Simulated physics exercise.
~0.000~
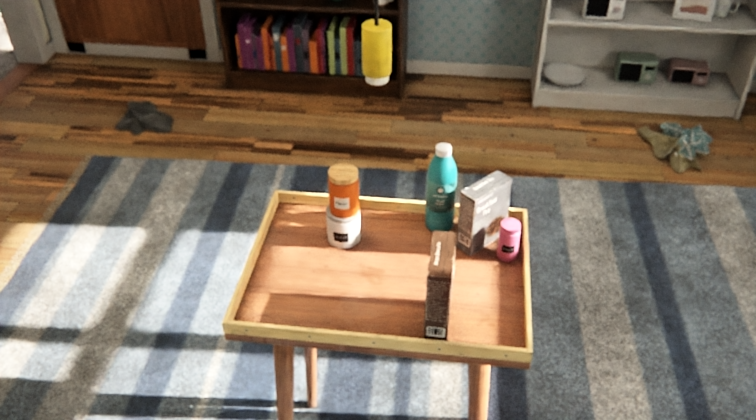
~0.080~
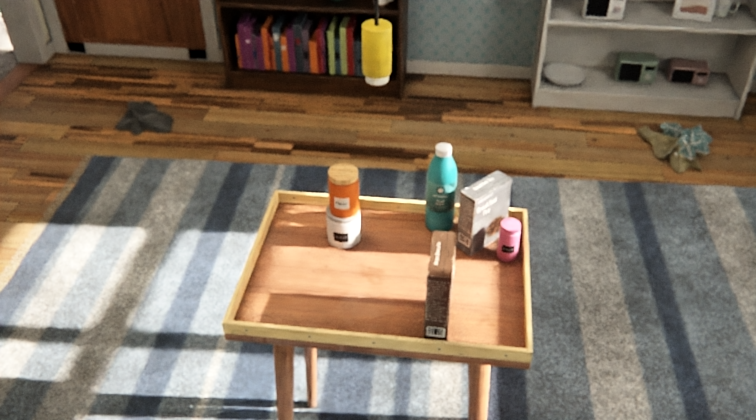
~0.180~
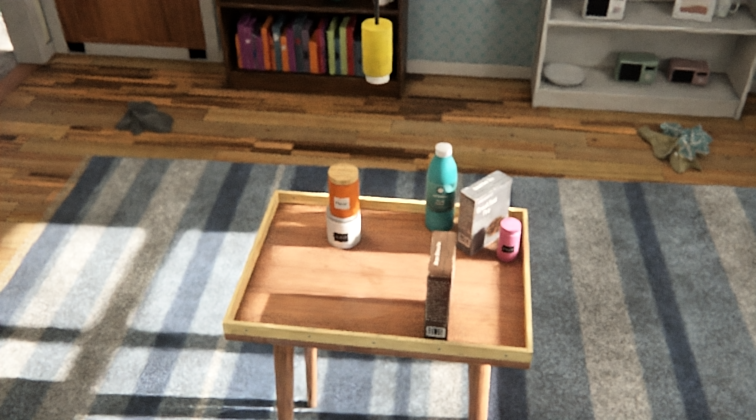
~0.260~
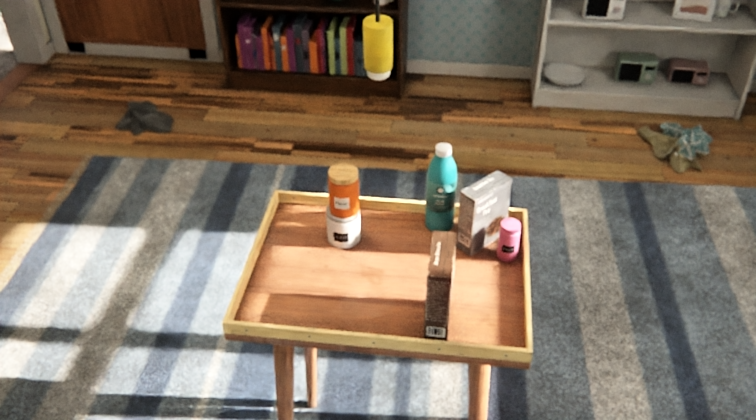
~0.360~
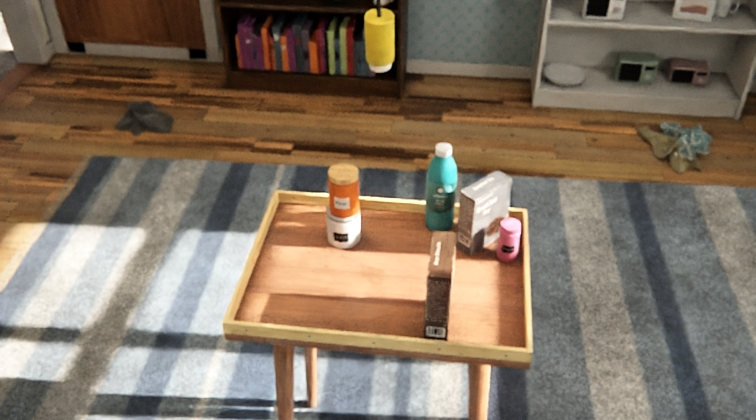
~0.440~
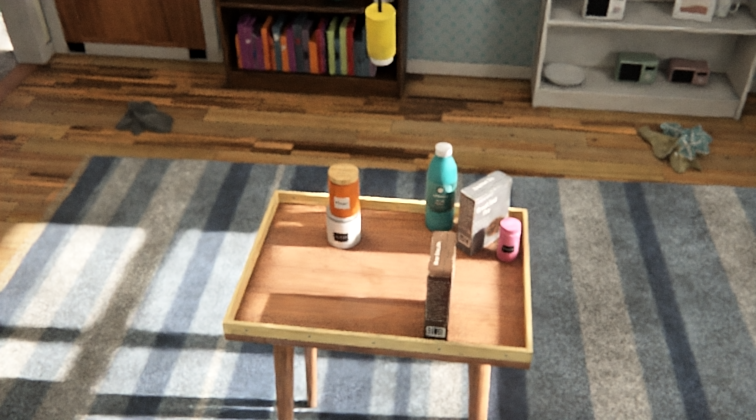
We see a railed wooden table holding a brown packet, a grey packet, a turquoise bottle, a pink shaker and an orange jar stacked on a white one; all stay still while the yellow hanging lamp gradually swings toward the far side.
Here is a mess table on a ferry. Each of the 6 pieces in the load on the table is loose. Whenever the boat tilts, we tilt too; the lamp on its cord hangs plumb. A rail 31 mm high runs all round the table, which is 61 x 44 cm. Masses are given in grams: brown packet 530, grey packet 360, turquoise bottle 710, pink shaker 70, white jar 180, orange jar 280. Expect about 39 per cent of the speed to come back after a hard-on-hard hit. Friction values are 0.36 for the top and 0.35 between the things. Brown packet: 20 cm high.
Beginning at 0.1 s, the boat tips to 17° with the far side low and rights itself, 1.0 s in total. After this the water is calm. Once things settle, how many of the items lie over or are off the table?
The number is zero.
Around 0.74 s, heel 14°, far side down.
Around 1.04 s, boat level.
Around 1.44 s, brown packet resting near (440, 289); grey packet resting near (484, 213).
Finally (1.6 s), all 6 still in place (within 5 cm). Final places as that camera would see them, brown packet near (440, 289), grey packet near (484, 213).
